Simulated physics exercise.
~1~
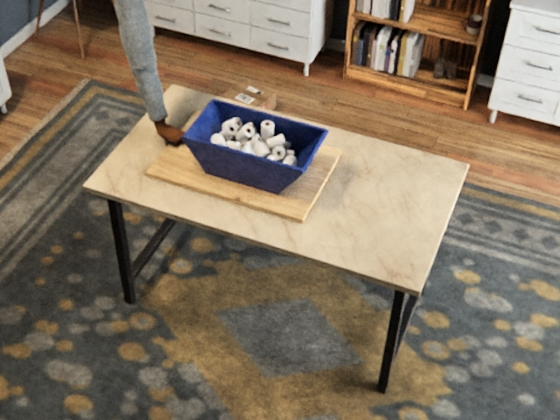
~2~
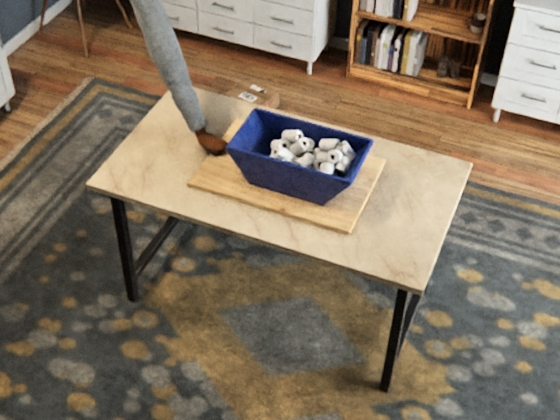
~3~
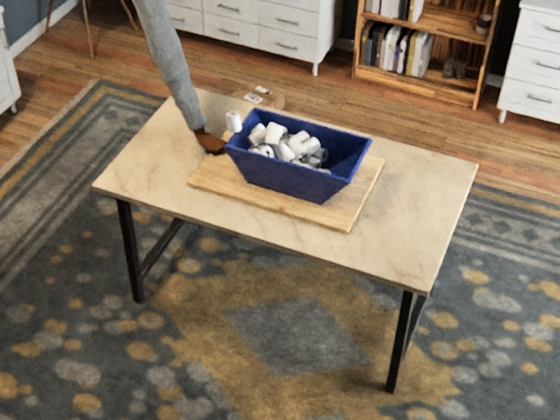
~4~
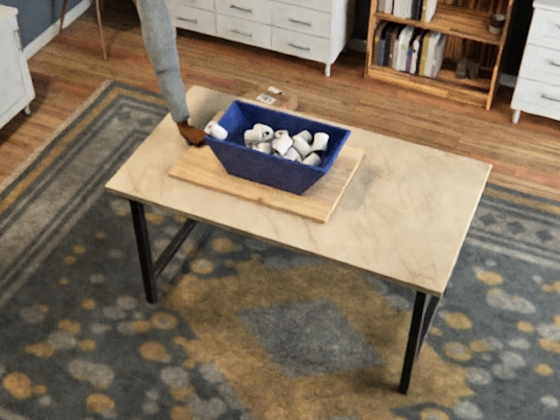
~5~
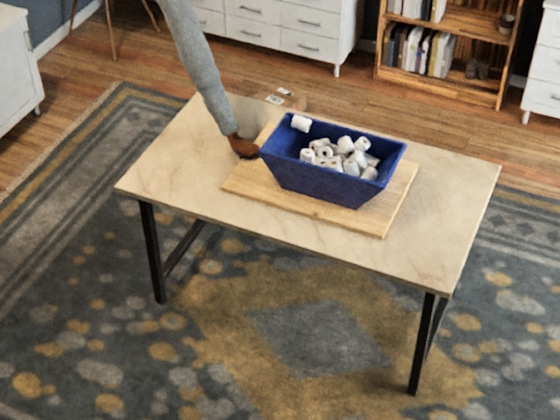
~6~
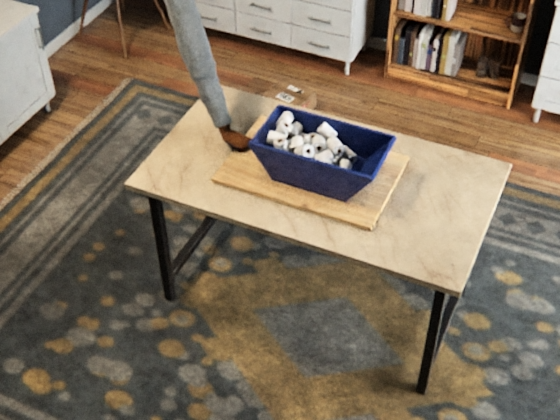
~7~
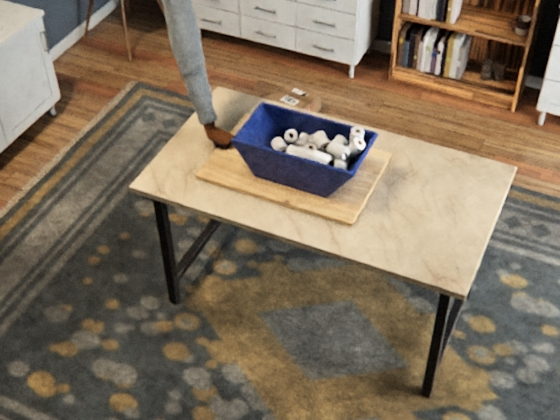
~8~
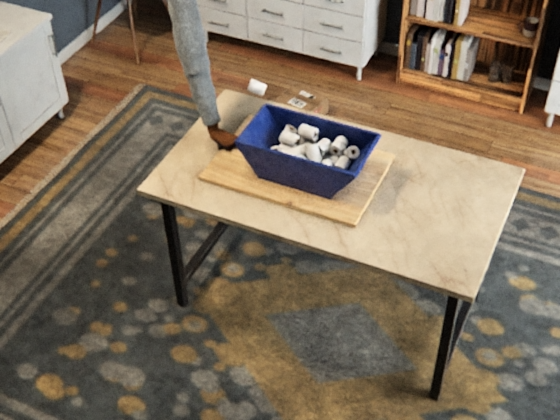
A blue crate loaded with loose white paper rolls slid back and forth with its wooden board on a table, a hand beside it, as the rolls shifted and tumbled inside until one ended up outside, beyond the crate's far side.
